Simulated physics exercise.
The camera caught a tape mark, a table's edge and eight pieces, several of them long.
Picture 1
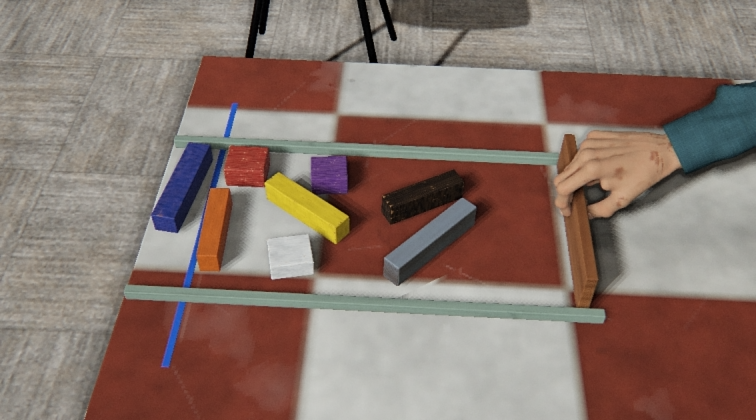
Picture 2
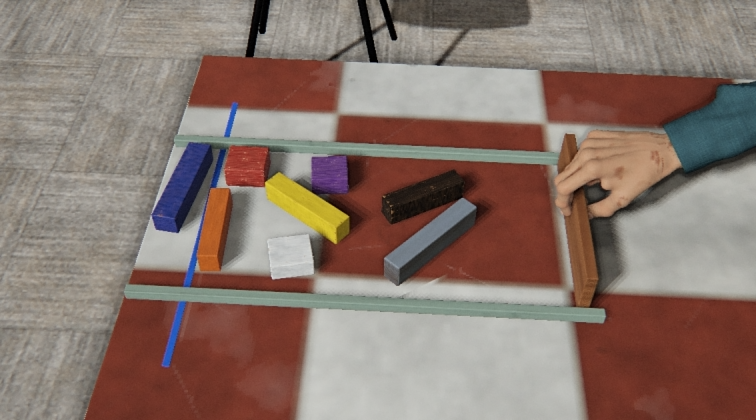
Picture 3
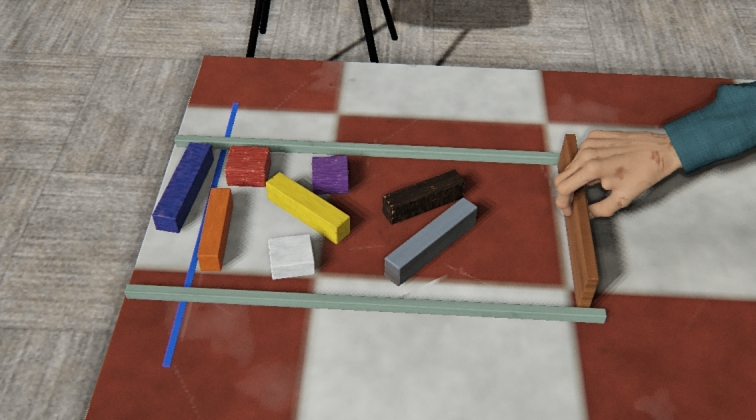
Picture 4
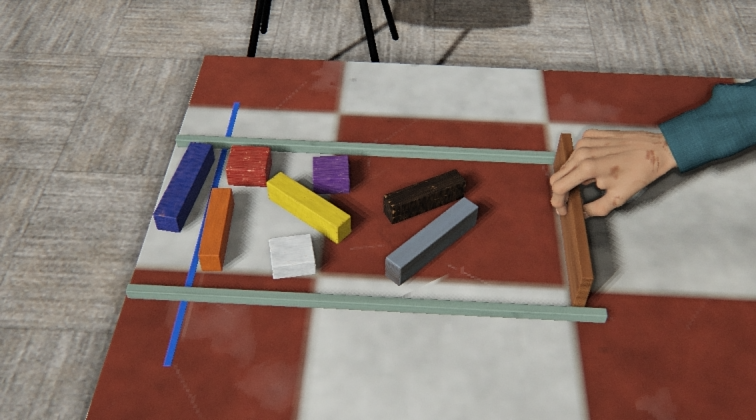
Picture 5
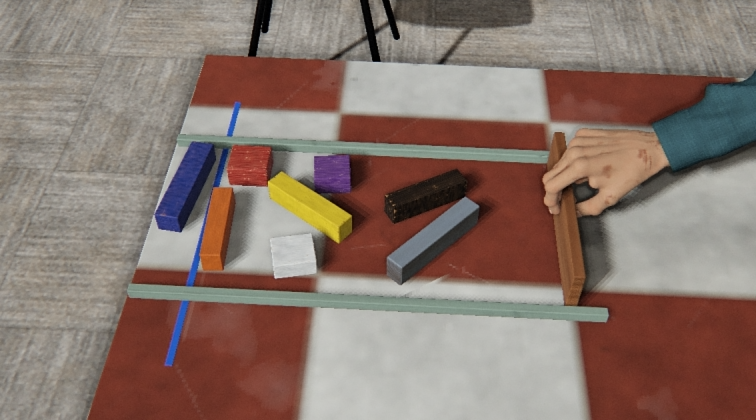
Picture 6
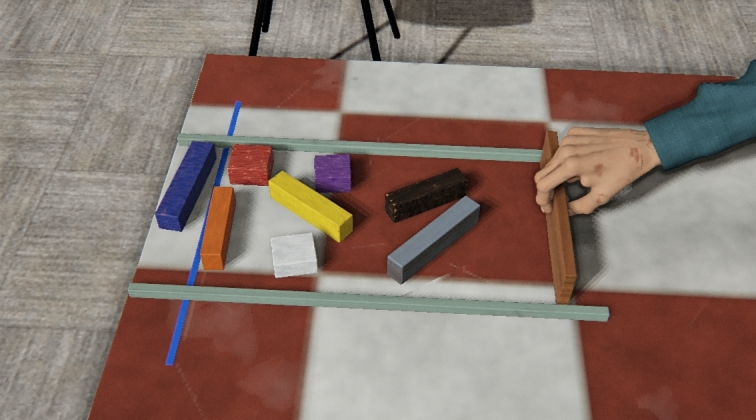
The clip opens on eight colored blocks and bars scattered between two pale green strips on a checkered table, with a blue tape line at left. A hand at right holds a wooden board upright, then slides it slightly left, while the pieces stay essentially still.
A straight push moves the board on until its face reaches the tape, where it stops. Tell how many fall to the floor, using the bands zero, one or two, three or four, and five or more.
Three or four fall to the floor.
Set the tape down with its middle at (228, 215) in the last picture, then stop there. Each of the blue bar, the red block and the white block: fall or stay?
The blue bar is gone. The red block is gone. The white block is still there.
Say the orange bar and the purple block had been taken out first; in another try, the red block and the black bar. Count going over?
Going first to second: 1 and 2.
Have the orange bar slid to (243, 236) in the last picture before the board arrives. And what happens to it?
Result: The orange bar ends down.
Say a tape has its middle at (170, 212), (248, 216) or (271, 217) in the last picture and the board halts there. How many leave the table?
Counts per try, in order: 7 / 1 / 0.
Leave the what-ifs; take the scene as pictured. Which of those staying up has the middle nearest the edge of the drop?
Yellow bar.
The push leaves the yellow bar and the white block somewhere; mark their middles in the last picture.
Roughly (155, 212) for the first and roughly (153, 267) for the second.
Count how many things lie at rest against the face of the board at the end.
It ends up touching 2.
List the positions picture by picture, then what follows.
In the first picture, blue bar (184, 186); orange bar (215, 229); red block (247, 166); board (576, 217); tape (205, 216).
In the second picture, orange bar (216, 229); yellow bar (307, 207).
In the third picture, red block (248, 167); purple block (330, 175).
In the fourth picture, blue bar (186, 186); white block (292, 256).
In the fifth picture, orange bar (218, 228); grey stick (434, 240).
In the sixth picture, blue bar (187, 185); orange bar (219, 227); red block (251, 165); board (557, 214); tape (209, 214).
Soon after, none off yet; blue bar at rest near (187, 185); orange bar at rest near (219, 227); red block at rest near (251, 165).
Then, none off yet; blue bar moved a little near (153, 186); orange bar moved a little near (175, 233); red block moved well along near (186, 163).
At rest, the number that fall off is three or four; fallen, red block, orange bar and blue bar.
